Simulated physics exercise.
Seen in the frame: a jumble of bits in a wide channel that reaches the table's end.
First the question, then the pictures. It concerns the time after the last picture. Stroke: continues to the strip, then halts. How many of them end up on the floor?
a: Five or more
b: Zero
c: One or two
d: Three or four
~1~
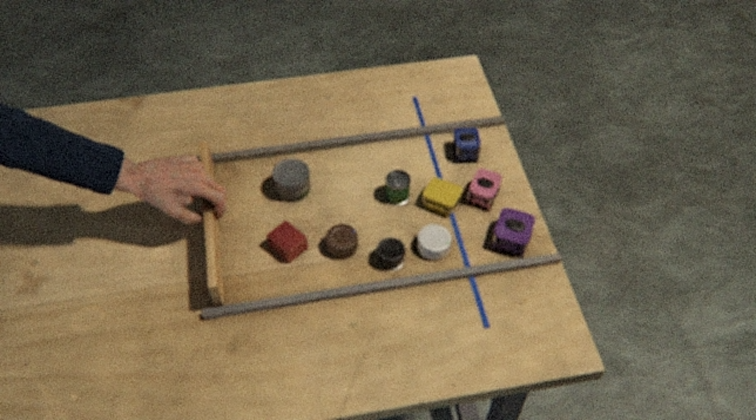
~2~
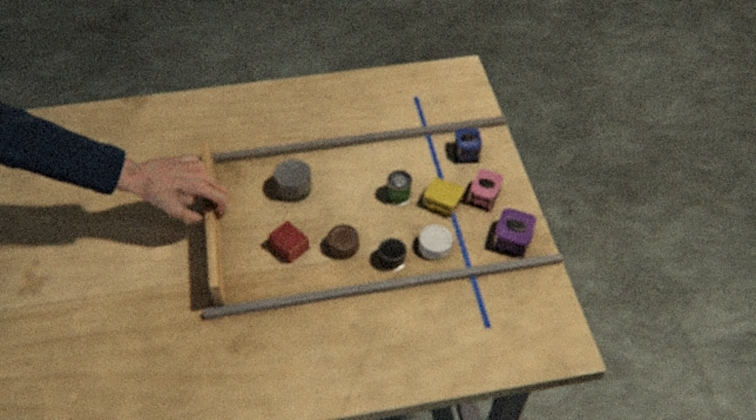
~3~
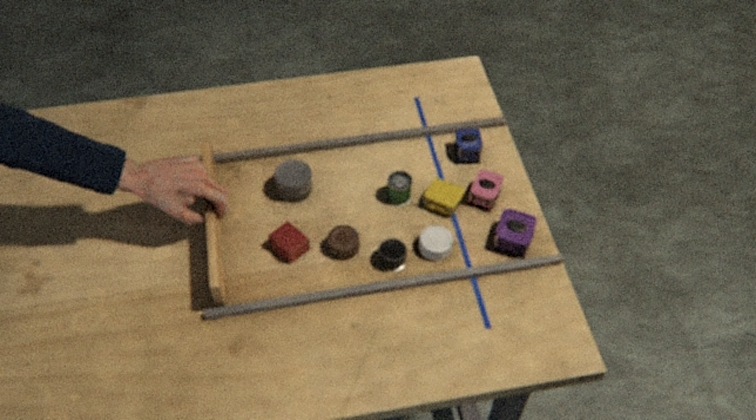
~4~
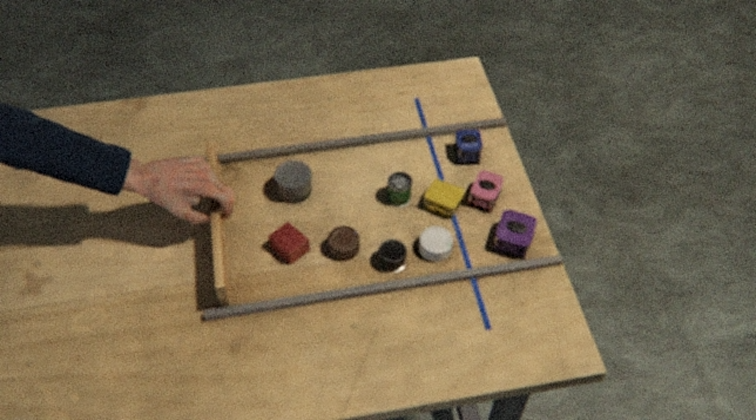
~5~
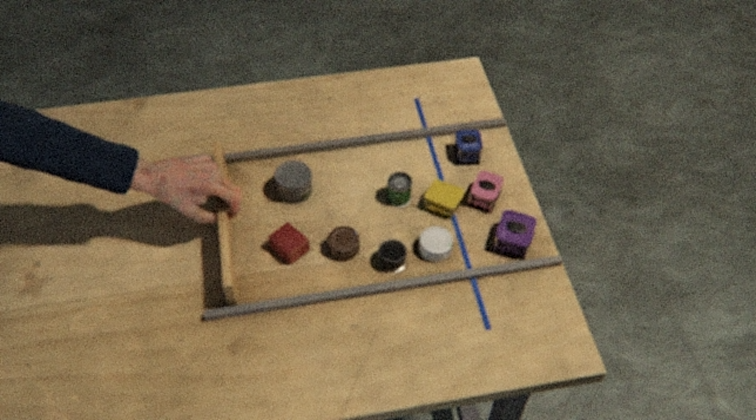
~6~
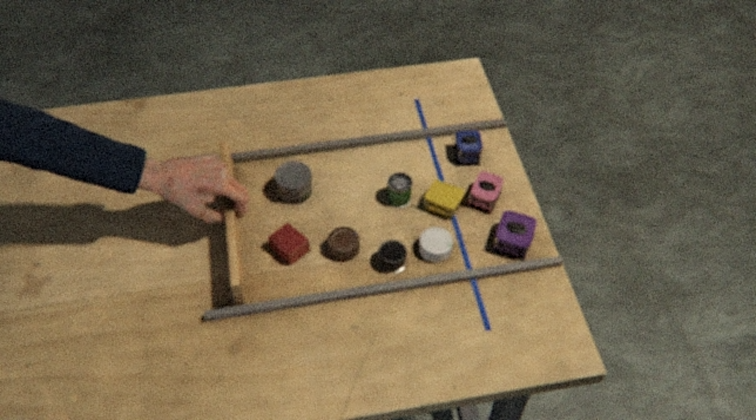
b, zero.
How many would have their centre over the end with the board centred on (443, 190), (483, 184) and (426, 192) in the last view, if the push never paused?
Taking the places in turn, the counts are 0, 2 and 0.
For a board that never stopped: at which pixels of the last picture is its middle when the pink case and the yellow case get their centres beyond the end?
The middle is at (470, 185) when it's the pink case, and at (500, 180) when it's the yellow case.
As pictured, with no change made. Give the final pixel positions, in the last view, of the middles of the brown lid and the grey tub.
The brown lid comes to rest close to (498, 221), while the grey tub rests close to (456, 161).
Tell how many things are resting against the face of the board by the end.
4 in contact.
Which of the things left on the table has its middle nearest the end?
The purple case is foremost.
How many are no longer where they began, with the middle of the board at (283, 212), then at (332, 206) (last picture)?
Answer - first 2, then 4.
Soon after, none off yet; purple case at rest near (515, 235); pink case at rest near (486, 192); blue case at rest near (468, 148).
Then, none off yet; purple case at rest near (517, 235); pink case moving near (489, 193); blue case at rest near (468, 148).
At rest, the number that fall off is zero.
